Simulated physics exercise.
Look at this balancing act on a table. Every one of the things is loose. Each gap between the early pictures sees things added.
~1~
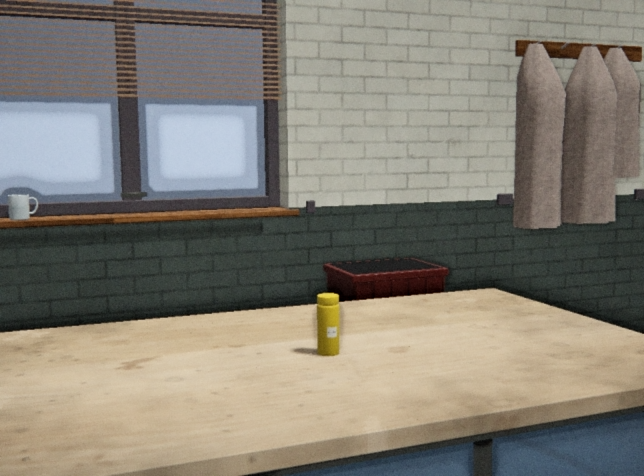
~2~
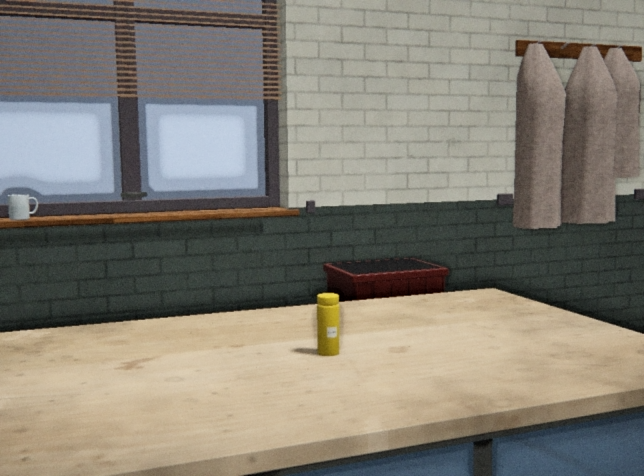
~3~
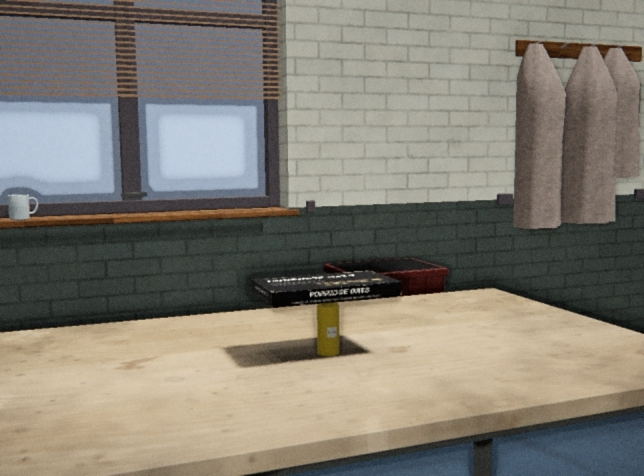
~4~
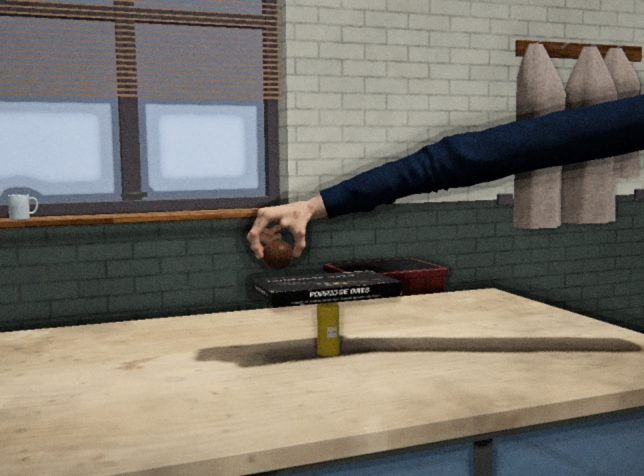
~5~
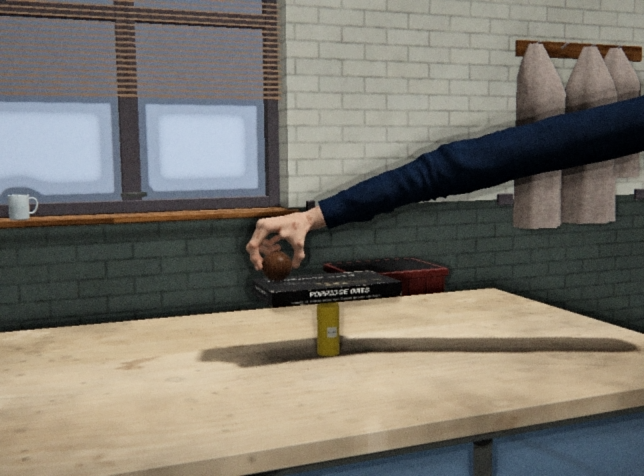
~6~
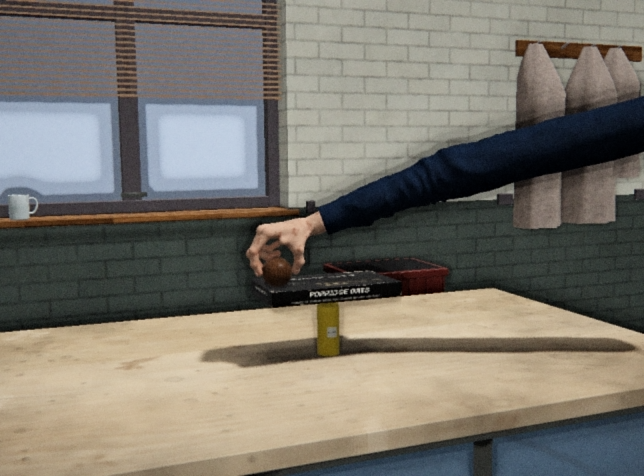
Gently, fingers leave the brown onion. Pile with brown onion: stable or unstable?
Unstable.
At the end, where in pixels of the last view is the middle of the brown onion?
End spot: Near (232, 359).
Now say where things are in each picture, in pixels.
The last thing is not in view yet; yellow shaker (328, 325), in the first picture.
The last thing is not in view yet; yellow shaker (328, 325), in the second picture.
The last thing is not in view yet; yellow shaker (328, 325), in the third picture.
Coming down; brown onion (278, 255); yellow shaker (328, 325), in the fourth picture.
Coming down; brown onion (277, 266); yellow shaker (328, 325), in the fifth picture.
In place under the hand; brown onion (277, 272); yellow shaker (328, 325), in the sixth picture.
Then, 0.60 s past the last view, brown onion now fallen; black packet rocked 47° from its first pose.
Then, 0.70 s past the last view, black packet rocked 48° from its first pose; yellow shaker rocked 8° from its first pose.
Then, 0.90 s past the last view, yellow shaker and black packet now fallen.
Finally, fallen, yellow shaker, black packet and brown onion. Final places as the last picture's camera would see them, brown onion near (231, 359). The stack comes apart.
